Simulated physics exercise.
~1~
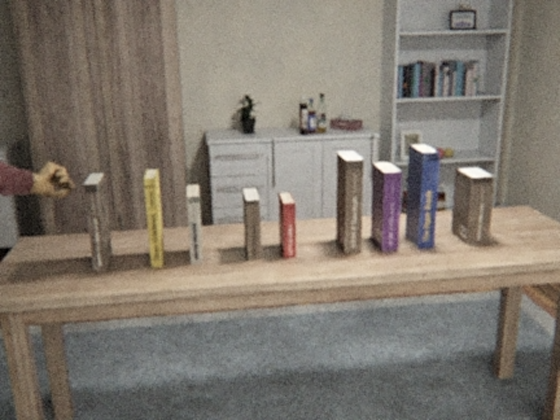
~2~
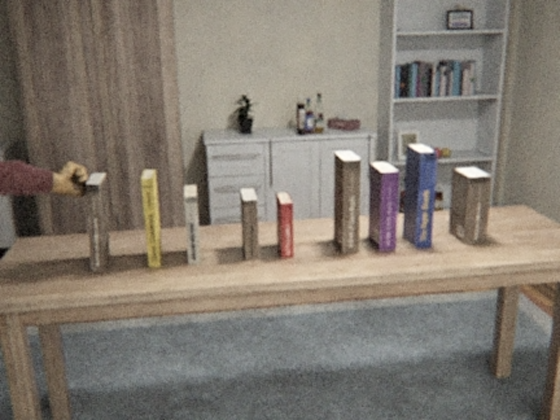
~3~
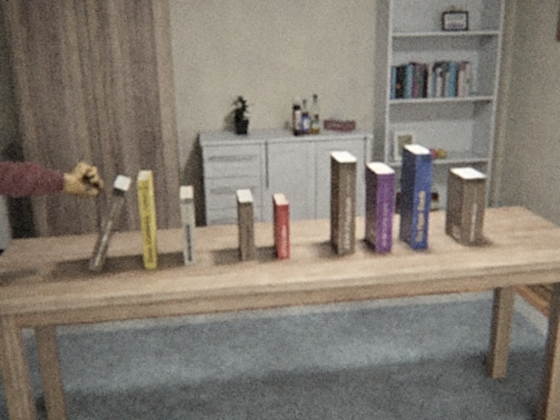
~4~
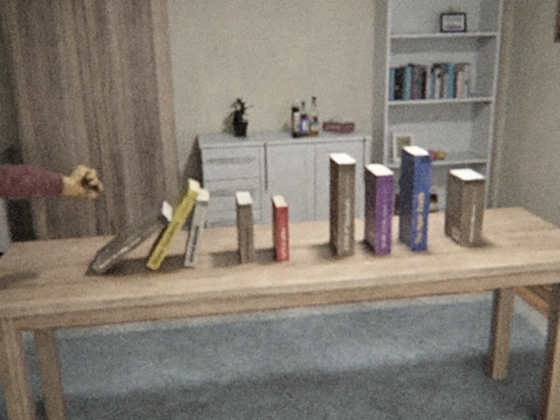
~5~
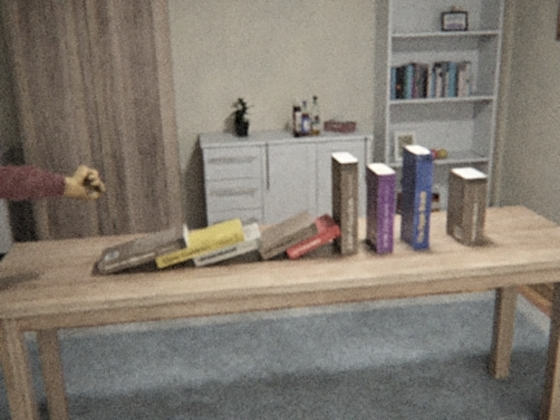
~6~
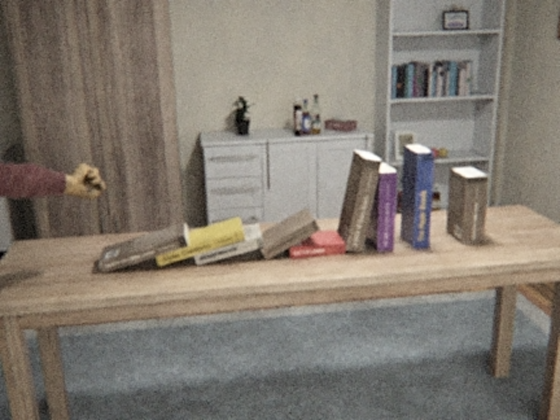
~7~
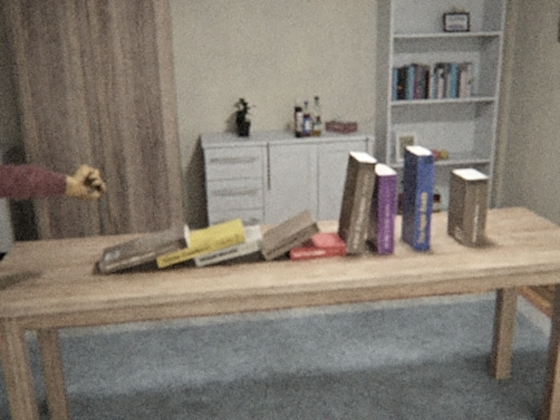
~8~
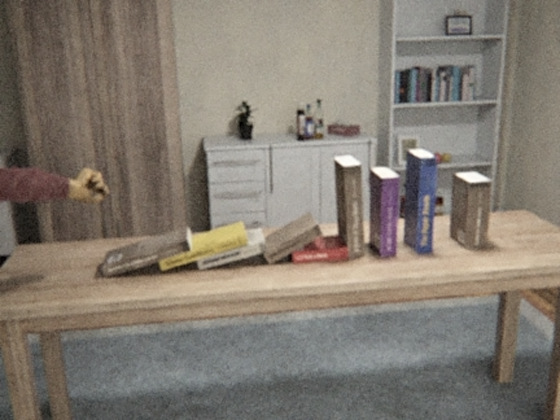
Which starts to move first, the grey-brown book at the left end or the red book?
The grey-brown book at the left end starts to move first, tipping to the right while the red book is still upright. The red book only goes over later, as the toppling reaches it.
